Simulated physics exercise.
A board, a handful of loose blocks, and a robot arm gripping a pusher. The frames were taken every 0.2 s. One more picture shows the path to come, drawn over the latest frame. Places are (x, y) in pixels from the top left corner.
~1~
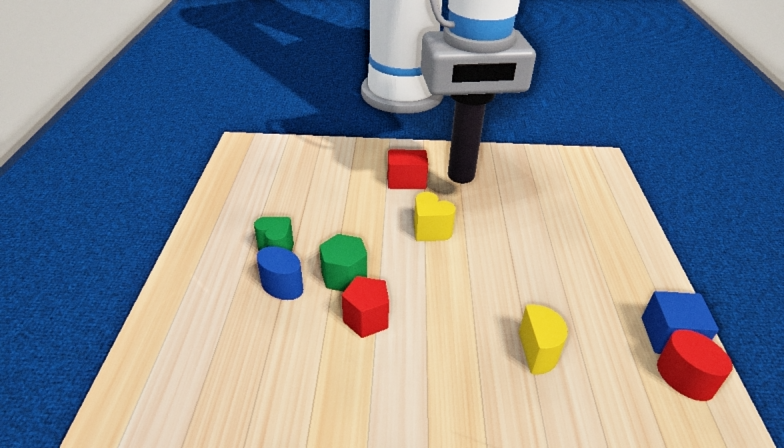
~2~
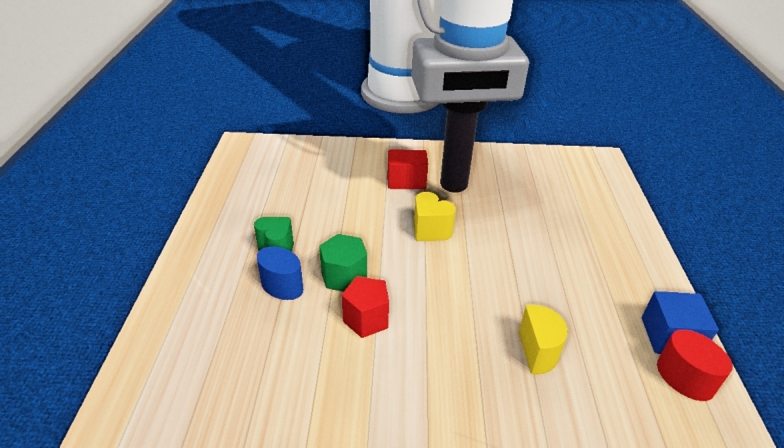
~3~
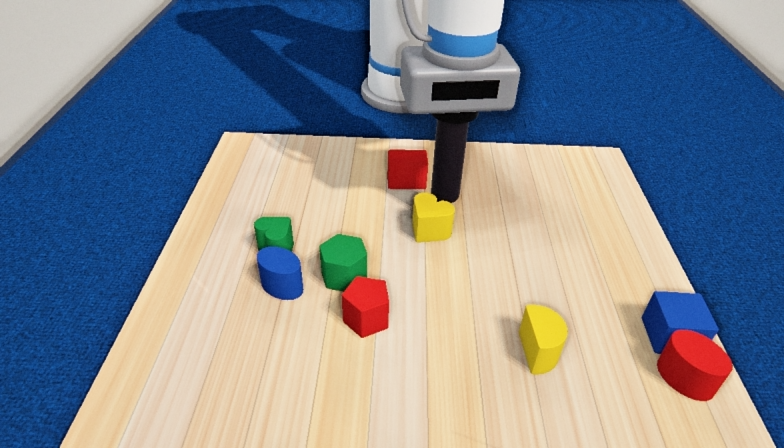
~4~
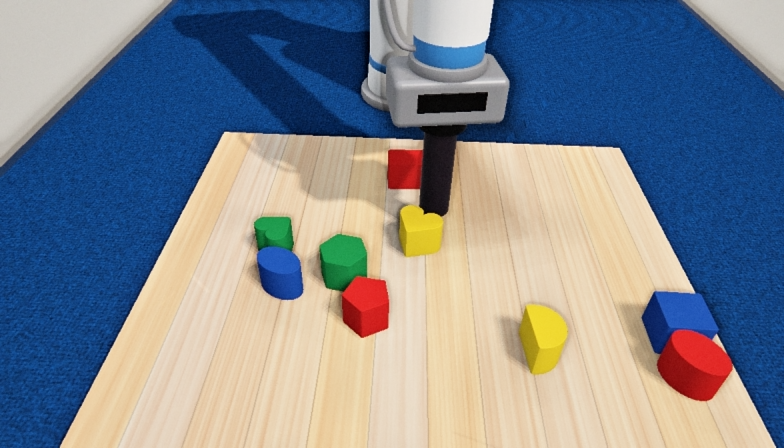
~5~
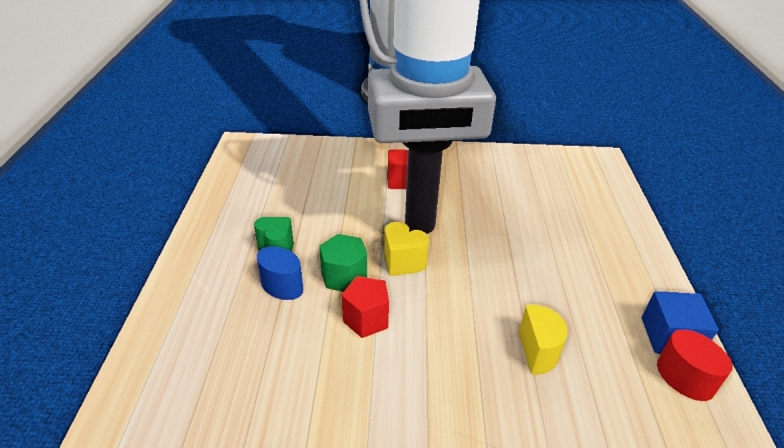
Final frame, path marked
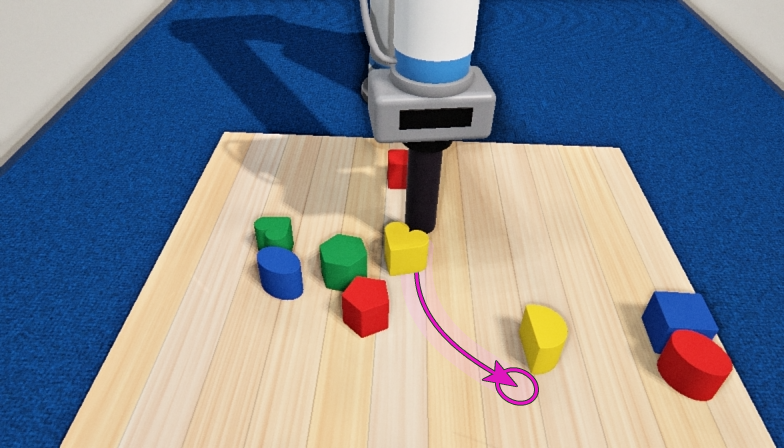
On a light wooden table over blue carpet, a robot arm lowered its black pusher toward a yellow heart-shaped block, then nudged it a short way down and left while the other blocks stayed put.
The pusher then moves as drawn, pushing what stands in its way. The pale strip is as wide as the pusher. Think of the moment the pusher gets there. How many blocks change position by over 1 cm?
Count: One.
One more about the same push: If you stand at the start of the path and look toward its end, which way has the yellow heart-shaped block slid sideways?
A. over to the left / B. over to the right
B.
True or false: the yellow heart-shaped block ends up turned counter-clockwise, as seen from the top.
Verdict: False.
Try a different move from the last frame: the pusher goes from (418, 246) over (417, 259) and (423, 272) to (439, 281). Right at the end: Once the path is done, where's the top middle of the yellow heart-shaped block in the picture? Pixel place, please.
Around pixel (396, 255).
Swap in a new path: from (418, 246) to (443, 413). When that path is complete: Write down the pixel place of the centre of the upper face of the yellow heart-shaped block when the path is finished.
Around pixel (394, 261).
The drawn path runs from (418, 246) by way of (419, 292) and (452, 343) to (517, 386).
On the path given first. One third of the way, pusher at (421, 273); yellow heart-shaped block at (388, 266), turned 55° clockwise.
Two thirds of the way, pusher at (455, 323); red five-sided block at (364, 294); yellow heart-shaped block at (389, 267), turned 55° clockwise.
At the end, pusher at (523, 367); red five-sided block at (364, 294); yellow heart-shaped block at (389, 267), turned 55° clockwise; yellow half-round block not moved.
